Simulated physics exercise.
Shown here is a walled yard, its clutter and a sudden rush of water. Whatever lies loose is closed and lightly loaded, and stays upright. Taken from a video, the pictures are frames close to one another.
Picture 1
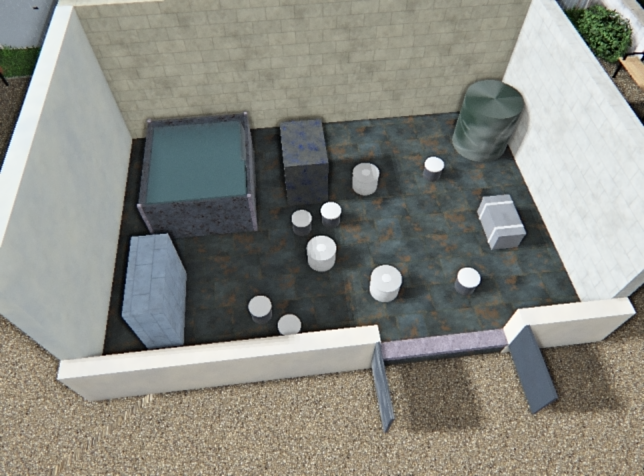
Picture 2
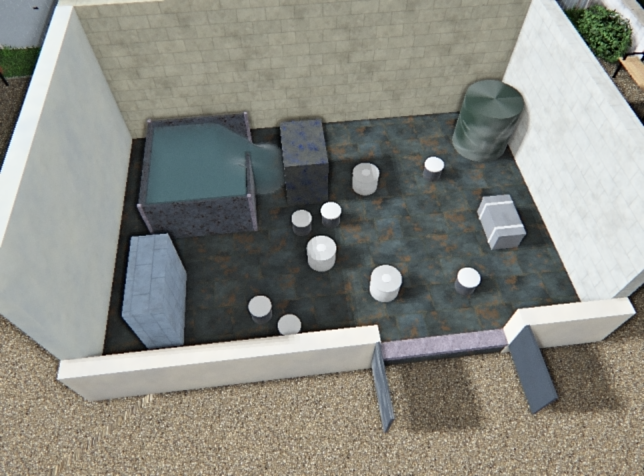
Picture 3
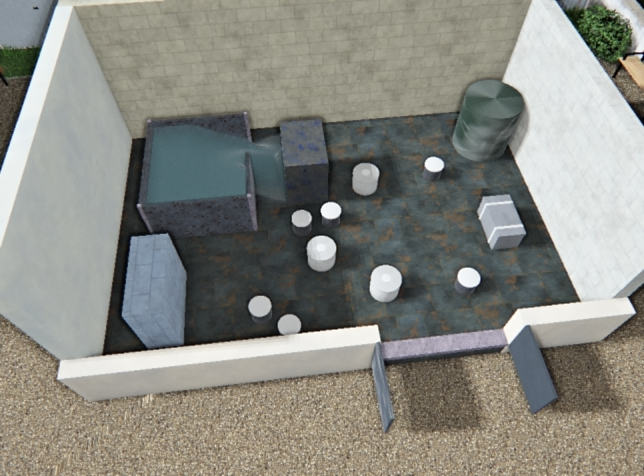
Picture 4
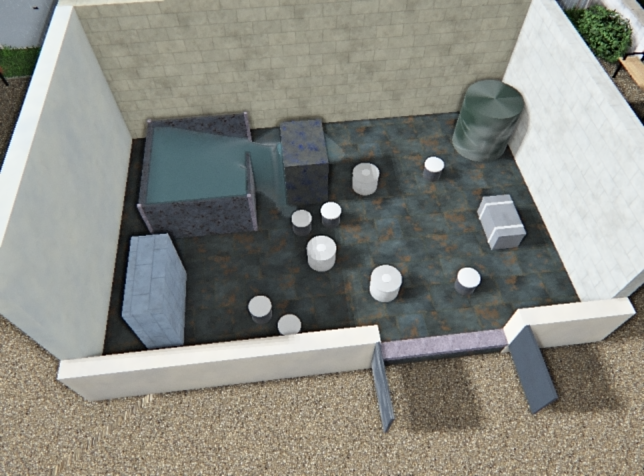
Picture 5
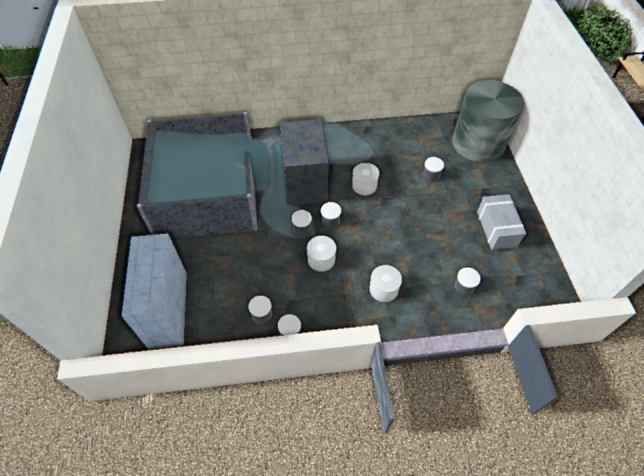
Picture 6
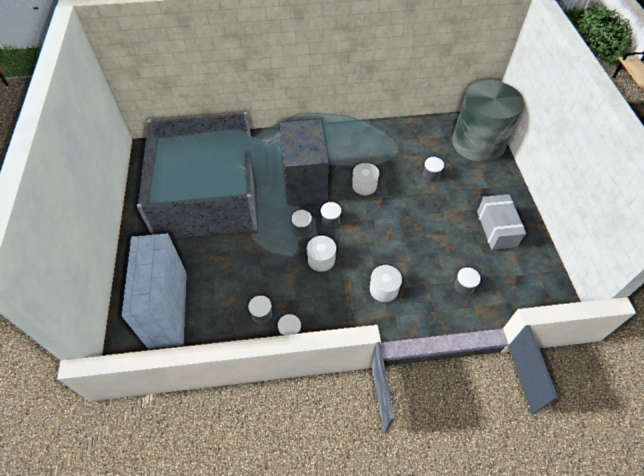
Water pours from the open side of a dark tank and spreads around a nearby block.
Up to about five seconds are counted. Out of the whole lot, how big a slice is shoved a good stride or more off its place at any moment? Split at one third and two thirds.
Fewer than a third of the things get pushed well away.
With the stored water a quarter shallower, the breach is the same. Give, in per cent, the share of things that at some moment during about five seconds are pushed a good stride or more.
I'd say close to 20 per cent of the things.
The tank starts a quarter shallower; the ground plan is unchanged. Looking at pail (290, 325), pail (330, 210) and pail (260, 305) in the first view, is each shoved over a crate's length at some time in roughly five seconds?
Result by item: Covered it; didn't cover it; covered it.
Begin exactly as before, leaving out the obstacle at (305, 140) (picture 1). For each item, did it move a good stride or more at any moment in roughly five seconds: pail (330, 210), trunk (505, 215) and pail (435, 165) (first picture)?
In order: Stayed put, got displaced, got displaced.
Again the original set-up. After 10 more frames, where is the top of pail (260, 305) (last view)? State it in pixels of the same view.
(227, 339), roughly.
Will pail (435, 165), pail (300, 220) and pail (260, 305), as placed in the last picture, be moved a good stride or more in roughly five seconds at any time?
Object by object as listed: Got well clear, then kept nearby, then got well clear.
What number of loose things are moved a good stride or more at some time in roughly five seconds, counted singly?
It adds up to 3.
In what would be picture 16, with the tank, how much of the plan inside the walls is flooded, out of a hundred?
By my count it's near 50 in a hundred.
A moment on, 0 of 10 are well off their spots; 0 afloat.
Next, 1 of 10 are well off their spots; 2 afloat.
Later, 3 of 10 are well off their spots; 0 afloat.
In the end, 3 of 10 are well off their spots, and 3 have been at some point; 0 afloat.
